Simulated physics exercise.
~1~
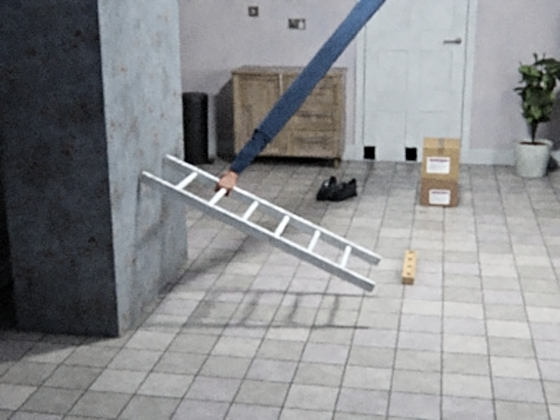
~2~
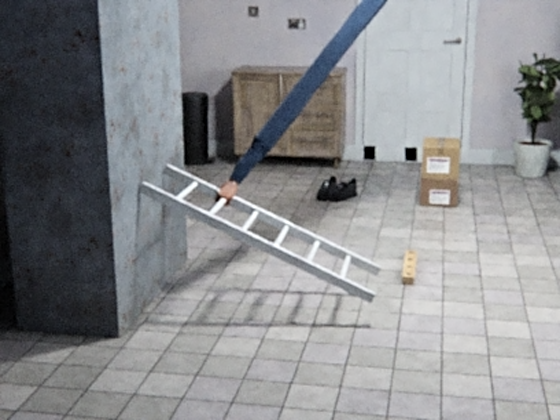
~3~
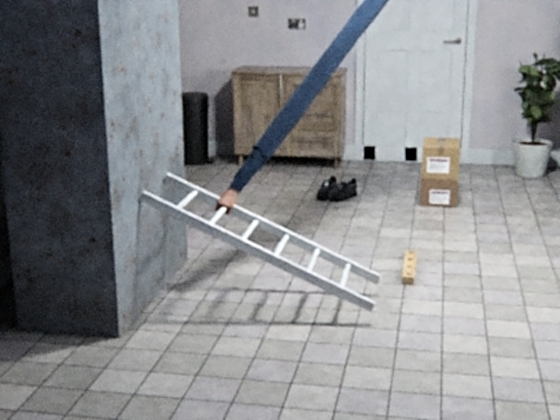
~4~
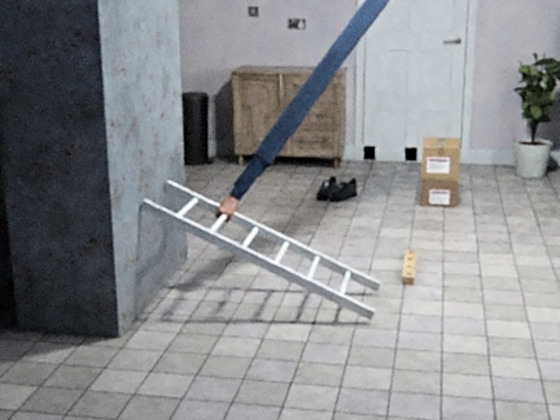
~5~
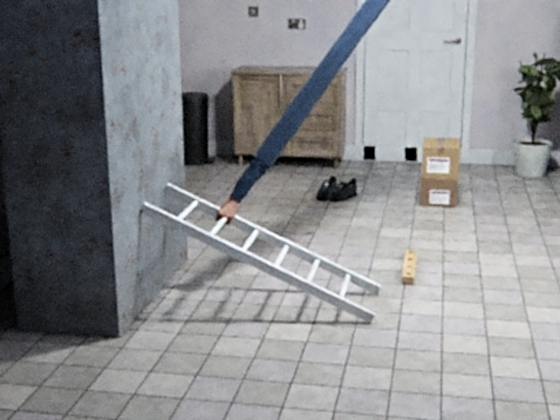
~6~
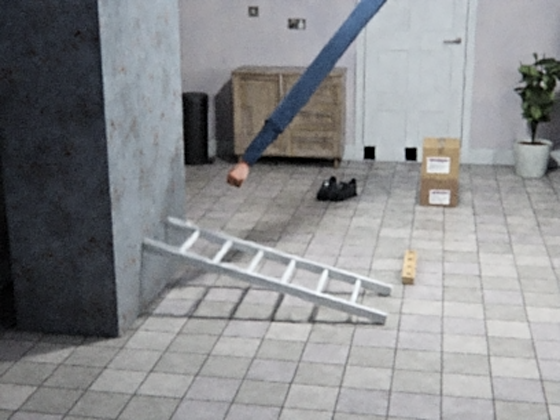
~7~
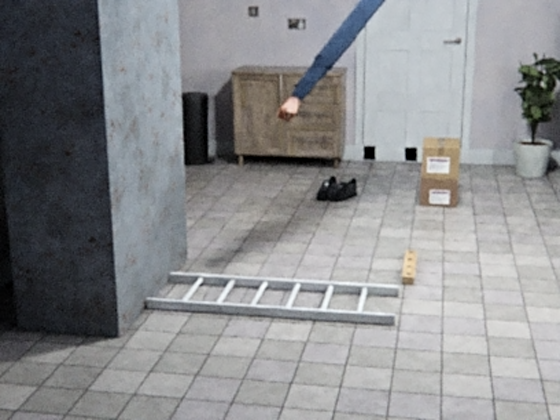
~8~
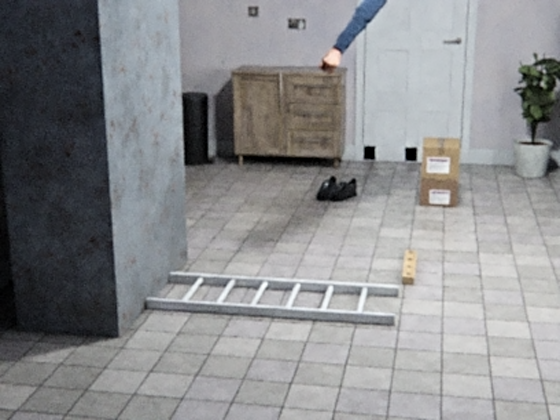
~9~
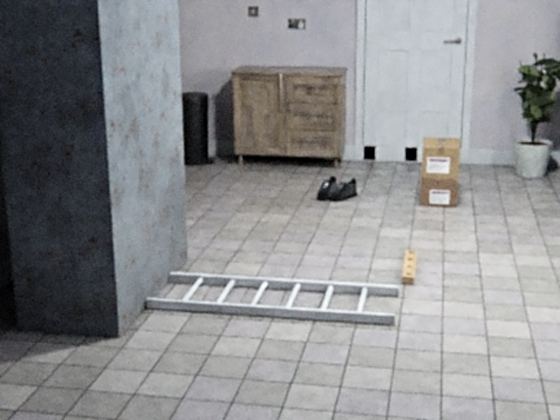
Indoors on a tiled floor, a hand lowers a white ladder-like gate against a grey pillar, lets go, and it slides down flat.
